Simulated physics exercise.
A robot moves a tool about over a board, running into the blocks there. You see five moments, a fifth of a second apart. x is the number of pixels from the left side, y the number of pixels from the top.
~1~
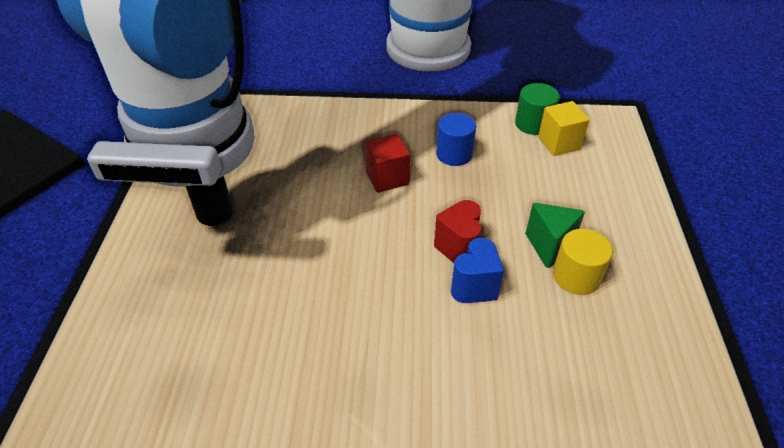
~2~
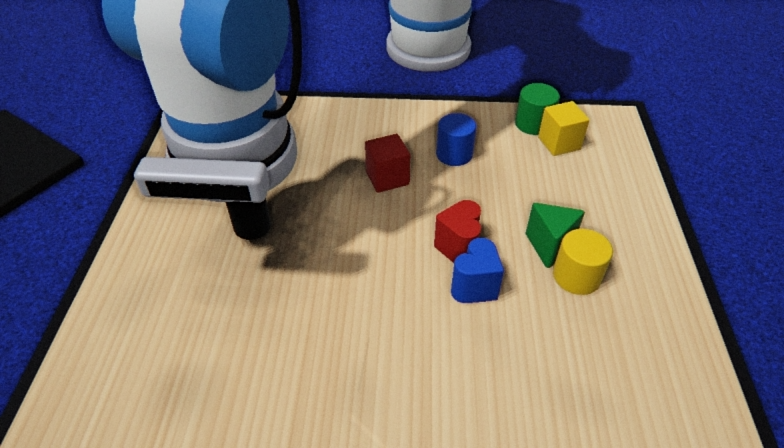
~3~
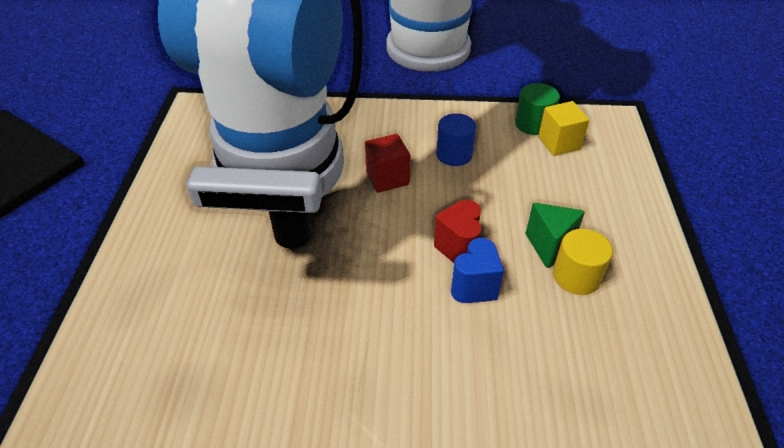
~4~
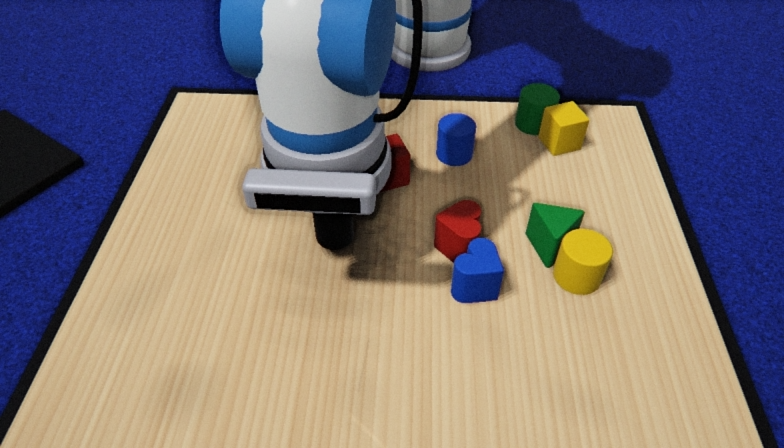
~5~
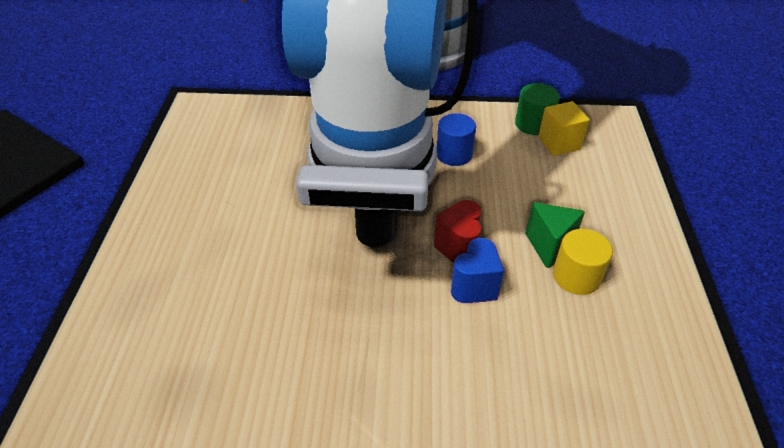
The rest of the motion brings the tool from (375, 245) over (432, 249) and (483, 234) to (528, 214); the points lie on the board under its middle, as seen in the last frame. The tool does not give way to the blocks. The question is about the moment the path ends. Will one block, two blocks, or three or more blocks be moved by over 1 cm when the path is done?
The number is two.
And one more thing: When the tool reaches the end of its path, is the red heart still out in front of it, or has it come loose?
Beside or behind it.
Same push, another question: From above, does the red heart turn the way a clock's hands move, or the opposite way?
Spins clockwise.
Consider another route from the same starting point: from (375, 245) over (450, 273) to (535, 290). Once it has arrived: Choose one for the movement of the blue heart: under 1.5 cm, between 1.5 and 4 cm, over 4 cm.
Band: Over 4 cm.
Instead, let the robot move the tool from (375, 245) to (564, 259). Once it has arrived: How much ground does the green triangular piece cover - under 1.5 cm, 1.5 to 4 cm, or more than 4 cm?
It will move more than 4 cm.
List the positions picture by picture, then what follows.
The first picture shows lower end of the tool (215, 213), tops of blocks, red heart (463, 217), blue heart (480, 257), green triangular piece (558, 216), yellow round block (588, 246).
The second picture shows tool (253, 227), blocks as before.
The third picture shows tool (293, 235), blocks as before.
The fourth picture shows tool (335, 236), blocks as before.
The fifth picture shows tool (375, 233), red heart (463, 217), blue heart (480, 257), green triangular piece (558, 216), yellow round block (588, 246).
The first path, step by step. One third of the way, tool (433, 238); red heart (479, 217).
Two thirds of the way, tool (485, 222); red heart (524, 217), turned 70° clockwise; green triangular piece (566, 215).
At the end, tool (530, 203); red heart (540, 215), turned 100° clockwise; blue heart not moved; green triangular piece (579, 214), turned 15° clockwise; yellow round block (595, 248).
